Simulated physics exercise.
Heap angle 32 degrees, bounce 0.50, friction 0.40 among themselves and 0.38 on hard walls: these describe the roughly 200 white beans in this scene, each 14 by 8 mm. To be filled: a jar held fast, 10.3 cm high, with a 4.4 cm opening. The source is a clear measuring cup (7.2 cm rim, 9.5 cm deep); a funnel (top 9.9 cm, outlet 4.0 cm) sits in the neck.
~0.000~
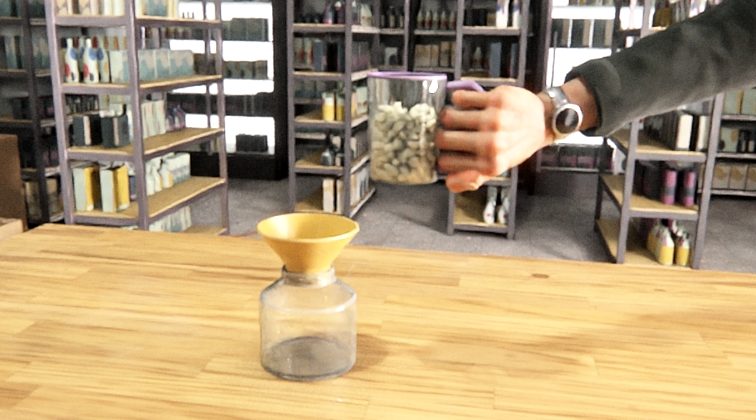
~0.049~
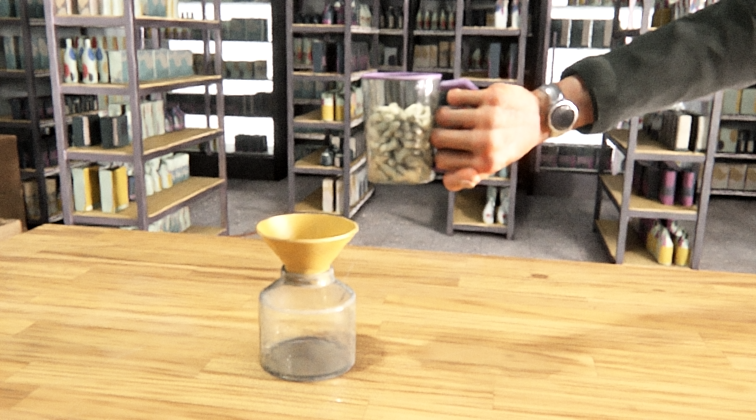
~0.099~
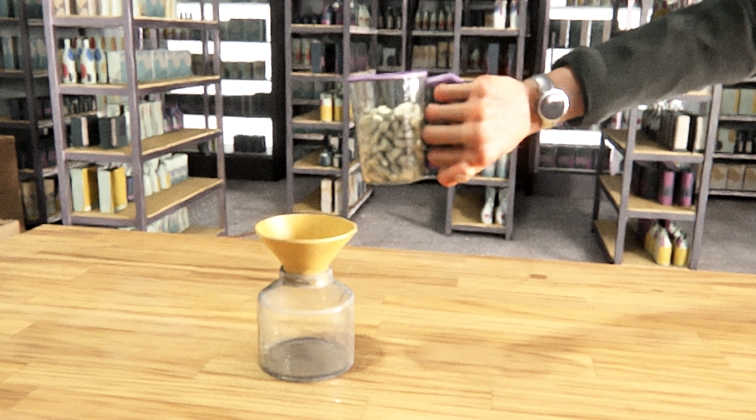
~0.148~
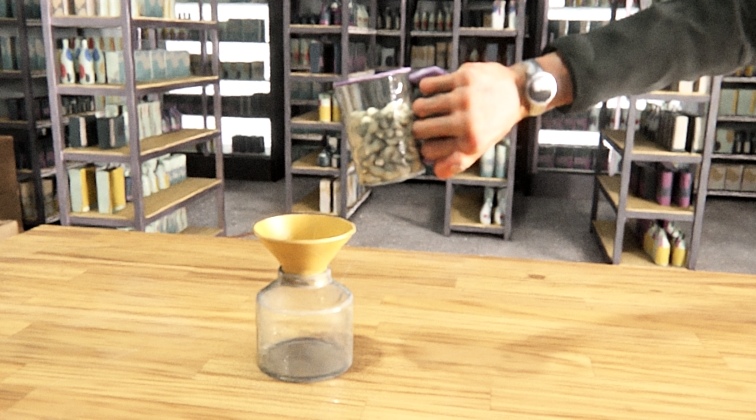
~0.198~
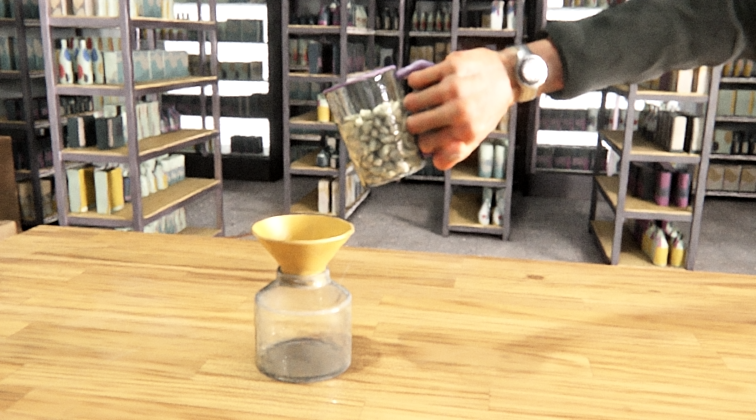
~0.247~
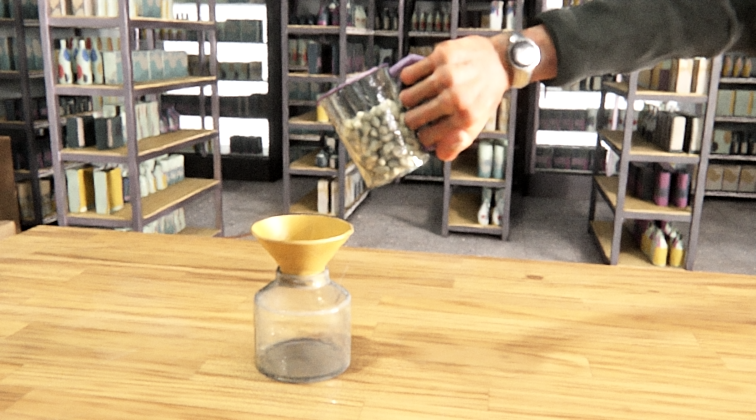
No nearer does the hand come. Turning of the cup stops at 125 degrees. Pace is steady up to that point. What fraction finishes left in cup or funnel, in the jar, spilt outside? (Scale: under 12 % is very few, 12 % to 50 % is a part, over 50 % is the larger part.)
Still above very few, jar the larger part, spilt very few.
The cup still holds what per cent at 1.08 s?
It comes out close to 10 per cent.
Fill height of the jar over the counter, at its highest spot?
I'd put it near 4.0 centimetres.
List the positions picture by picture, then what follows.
The first frame shows cup at (405, 127), tilt 0 degrees, lip at (369, 75), moved 0.0 cm; middle of the pieces at (404, 145); jar at (308, 314).
The second frame shows cup at (401, 127), tilt 2 degrees, lip at (363, 76), moved 0.3 cm; middle of the pieces at (400, 145).
The third frame shows cup at (391, 128), tilt 6 degrees, lip at (350, 80), moved 1.1 cm; middle of the pieces at (392, 145).
The fourth frame shows cup at (382, 128), tilt 14 degrees, lip at (335, 86), moved 1.9 cm; middle of the pieces at (385, 145).
The fifth frame shows cup at (377, 128), tilt 21 degrees, lip at (325, 93), moved 2.2 cm; middle of the pieces at (382, 145).
The sixth frame shows cup at (376, 128), tilt 29 degrees, lip at (321, 100), moved 2.2 cm; middle of the pieces at (384, 144); jar at (303, 316). The cup's pace is about 155 degrees a second.
Then, at 0.55 s, tilt 76 degrees; the cup holds 100 %, the jar 0 %.
After 0.76 s, tilt 108 degrees; the cup holds 95 %, the jar 0 %.
After 1.08 s, tilt 125 degrees; the cup holds 10 %, the jar 55 %.
In the end, at 1.8 s, still above 0 %, jar 100 %, spilt 0 %.
